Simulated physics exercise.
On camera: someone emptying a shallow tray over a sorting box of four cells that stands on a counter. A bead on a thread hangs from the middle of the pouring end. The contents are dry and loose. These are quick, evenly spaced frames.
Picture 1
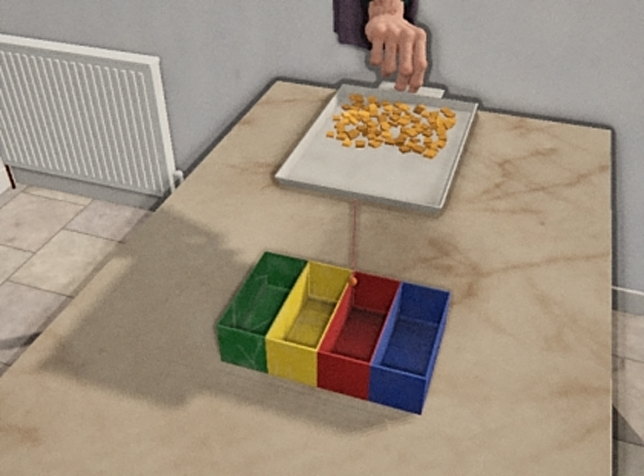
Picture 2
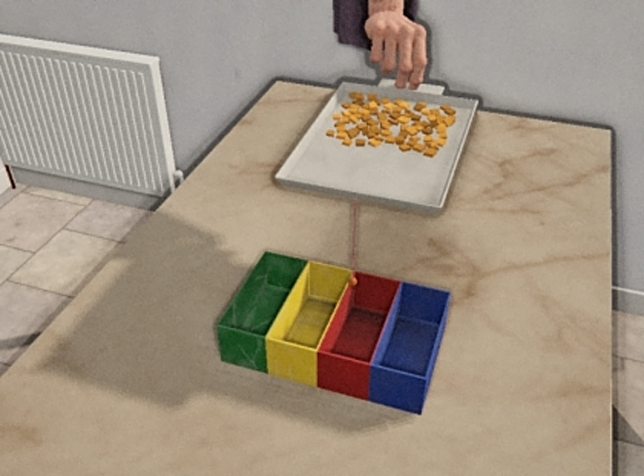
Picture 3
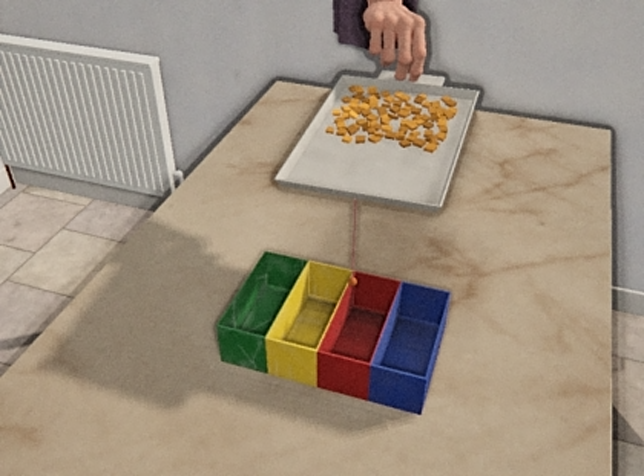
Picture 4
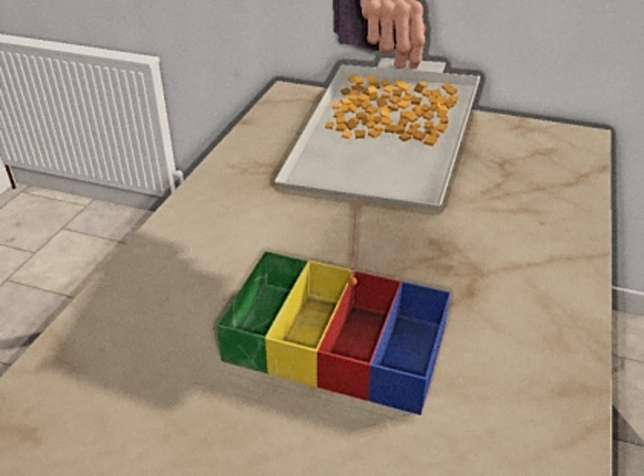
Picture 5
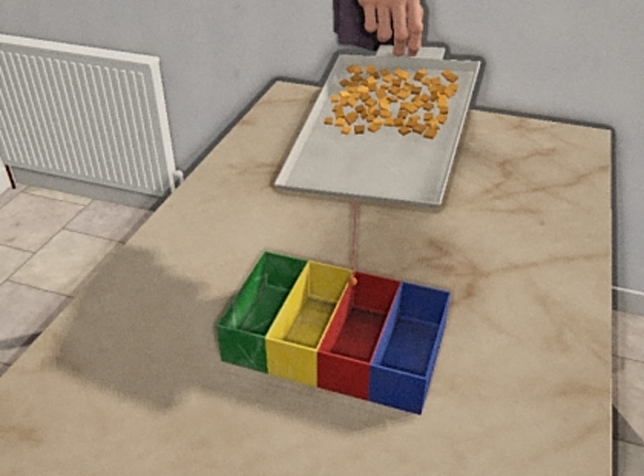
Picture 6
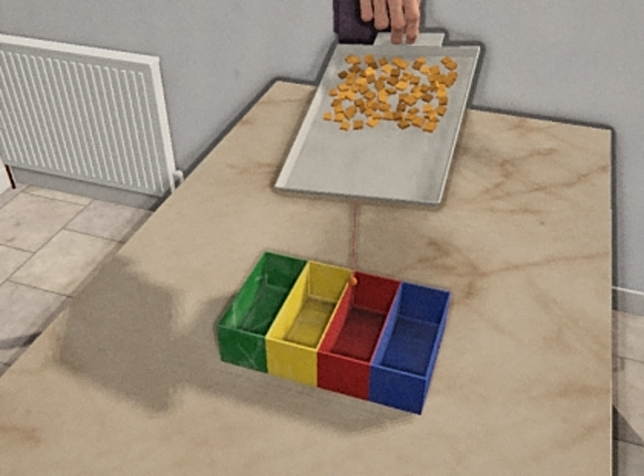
Shallow tray of small orange-brown crackers being raised at its far end by a hand, above a four-coloured sorting box.
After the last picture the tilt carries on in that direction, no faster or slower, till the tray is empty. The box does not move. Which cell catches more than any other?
The green cell gets the most.
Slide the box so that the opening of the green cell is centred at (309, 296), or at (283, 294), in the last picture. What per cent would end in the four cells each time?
Roughly 30 per cent, and 70 per cent.
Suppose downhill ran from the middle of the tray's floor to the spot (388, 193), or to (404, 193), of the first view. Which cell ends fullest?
The first try: The blue one. The second: The blue one.
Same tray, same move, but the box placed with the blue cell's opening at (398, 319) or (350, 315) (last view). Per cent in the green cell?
First some 50, then 0 per cent.
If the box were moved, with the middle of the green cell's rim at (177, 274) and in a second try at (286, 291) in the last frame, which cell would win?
One: The red one. Two: That green cell.
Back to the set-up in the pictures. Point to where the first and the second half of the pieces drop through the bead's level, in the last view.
First near (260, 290), later near (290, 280).
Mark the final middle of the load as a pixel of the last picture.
Near (261, 338).
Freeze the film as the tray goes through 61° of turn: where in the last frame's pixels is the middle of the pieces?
Around (301, 192).
Shortly afterwards, tray tipped steeply; near two thirds on the tray; near a third falling or outside the box.
Next, tray tipped right over; near two thirds in the green cell; near a quarter in the yellow cell; only a few in the red cell; a little falling or outside the box.
Some moments later, tray tipped past a quarter turn; the bulk in the green cell; near a quarter in the yellow cell; only a few in the red cell; a little falling or outside the box.
In the end, tray tipped past a quarter turn; the bulk in the green cell; near a quarter in the yellow cell; only a few in the red cell; none at all in the blue cell; a little outside the box.
